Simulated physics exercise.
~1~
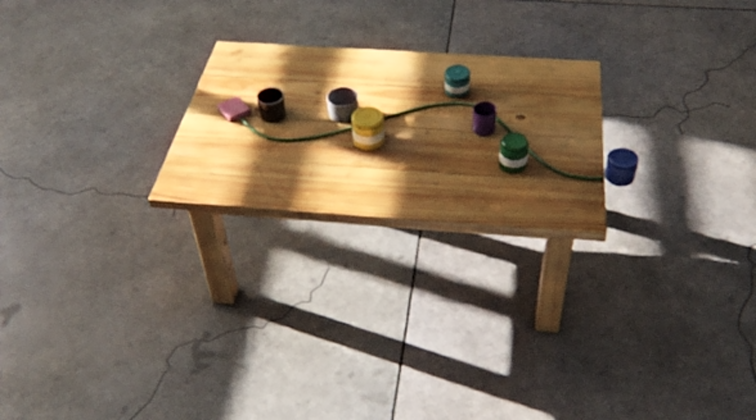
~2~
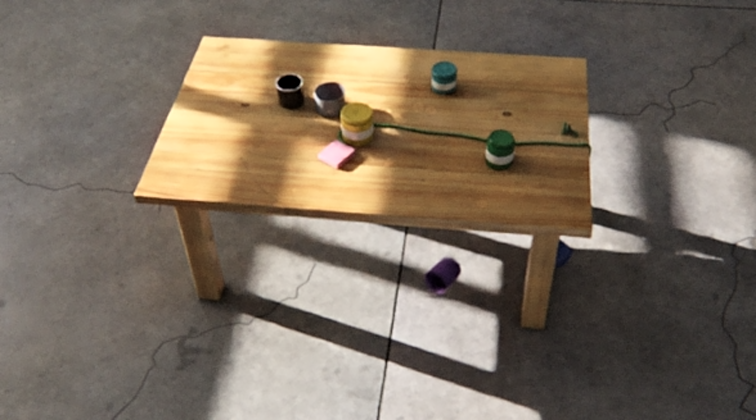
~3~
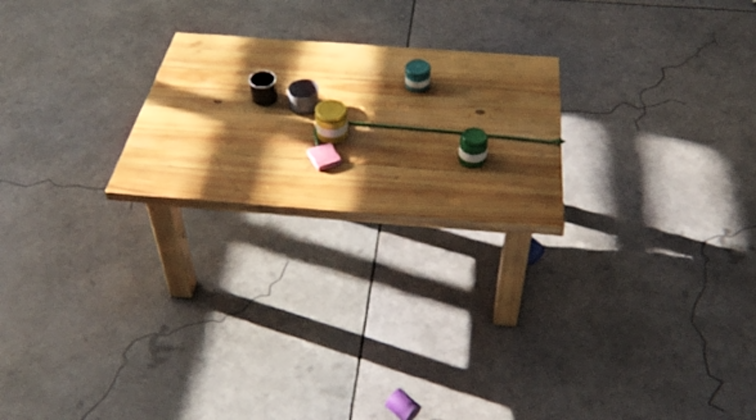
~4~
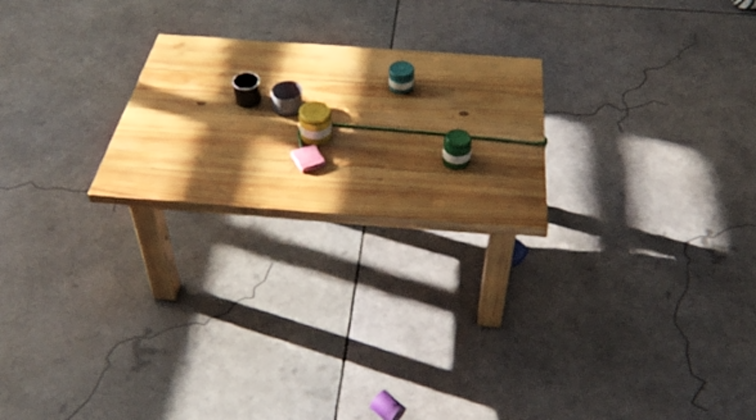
On a wooden table, a falling blue object's cable dragging a pink block right, a purple cup dropping to the floor.
